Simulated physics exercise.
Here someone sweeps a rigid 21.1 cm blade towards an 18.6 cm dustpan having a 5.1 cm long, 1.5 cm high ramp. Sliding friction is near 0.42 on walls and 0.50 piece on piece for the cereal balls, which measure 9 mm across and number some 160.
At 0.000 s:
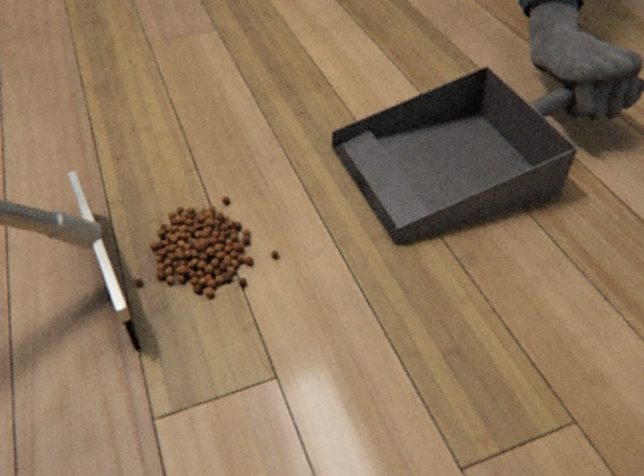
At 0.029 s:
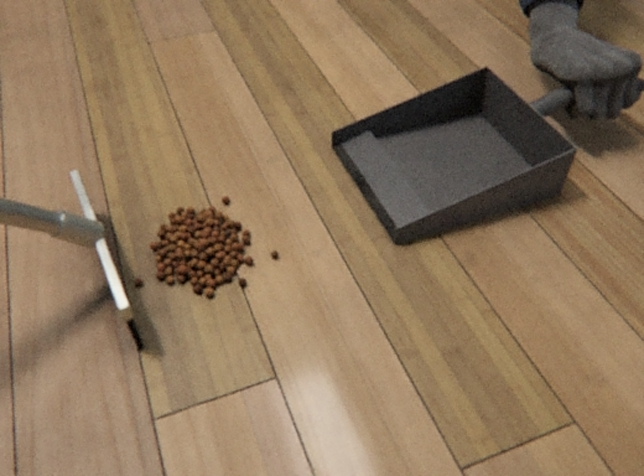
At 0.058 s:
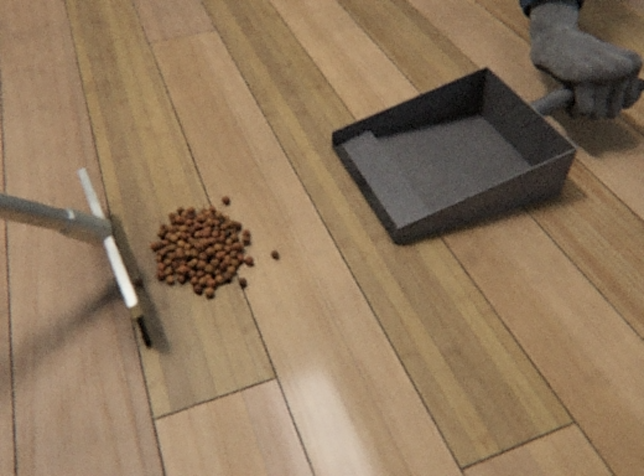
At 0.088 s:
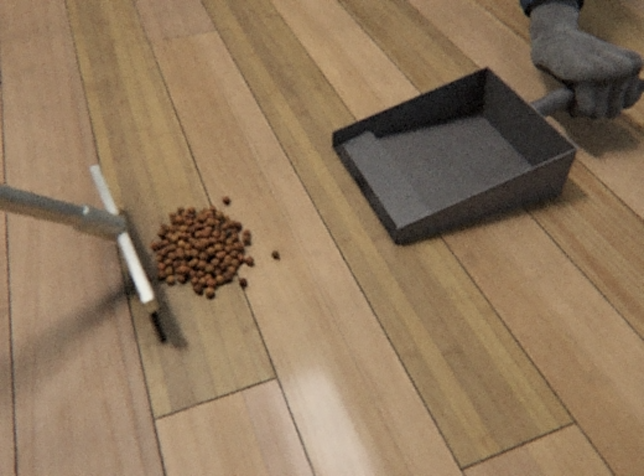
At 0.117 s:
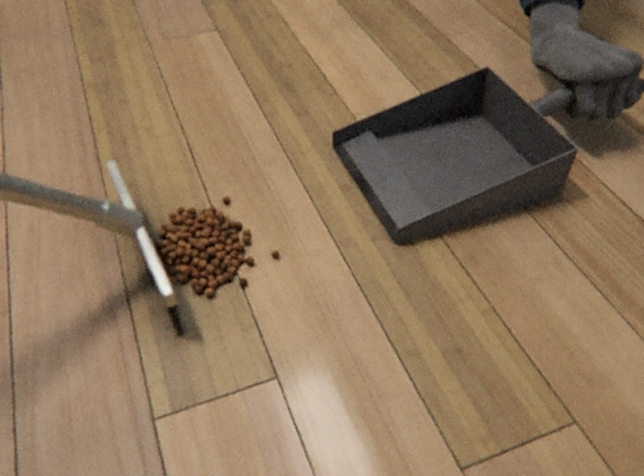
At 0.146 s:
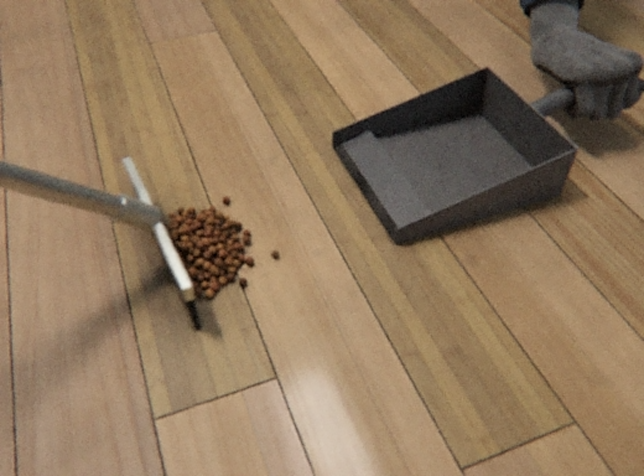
A pale, upright blade on a grey handle slides rightward across the wooden floor, meets a pile of small brown pellets and begins pushing its left side, while a gloved hand holds a dark grey dustpan still at right.
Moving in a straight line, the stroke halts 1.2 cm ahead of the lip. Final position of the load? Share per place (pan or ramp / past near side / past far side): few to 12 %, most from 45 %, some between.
Pan: Some. Near side: Few. Far side: Few.
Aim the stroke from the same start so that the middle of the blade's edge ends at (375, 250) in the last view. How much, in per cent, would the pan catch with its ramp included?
Close to 25 in a hundred.
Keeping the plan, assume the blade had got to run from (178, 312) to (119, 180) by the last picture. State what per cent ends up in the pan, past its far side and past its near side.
Per cent by place - pan 15, far side 0, near side 25.
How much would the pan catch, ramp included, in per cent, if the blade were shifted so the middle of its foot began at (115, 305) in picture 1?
About 30 per cent.
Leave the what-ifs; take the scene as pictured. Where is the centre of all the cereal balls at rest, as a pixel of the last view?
Roughly (368, 193).
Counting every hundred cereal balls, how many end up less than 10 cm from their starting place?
I'd estimate roughly 0 per cent.
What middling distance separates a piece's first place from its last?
It works out to roughly 22 cm.
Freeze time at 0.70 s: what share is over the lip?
Roughly 40 % by then.
After 0.33 s, middle of the blade 13 cm from the lip; 0 % over the lip, far side 0 %, near side 5 %.
After 0.45 s, middle of the blade 5 cm from the lip; 0 % over the lip, far side 0 %, near side 5 %.
Then, at 0.70 s, middle of the blade 2 cm from the lip; 40 % over the lip, far side 5 %, near side 5 %.
By 1.3 s all is still; pan 40 %, near side 5 %, far side 5 %, in front of the lip or behind the blade 50 %.
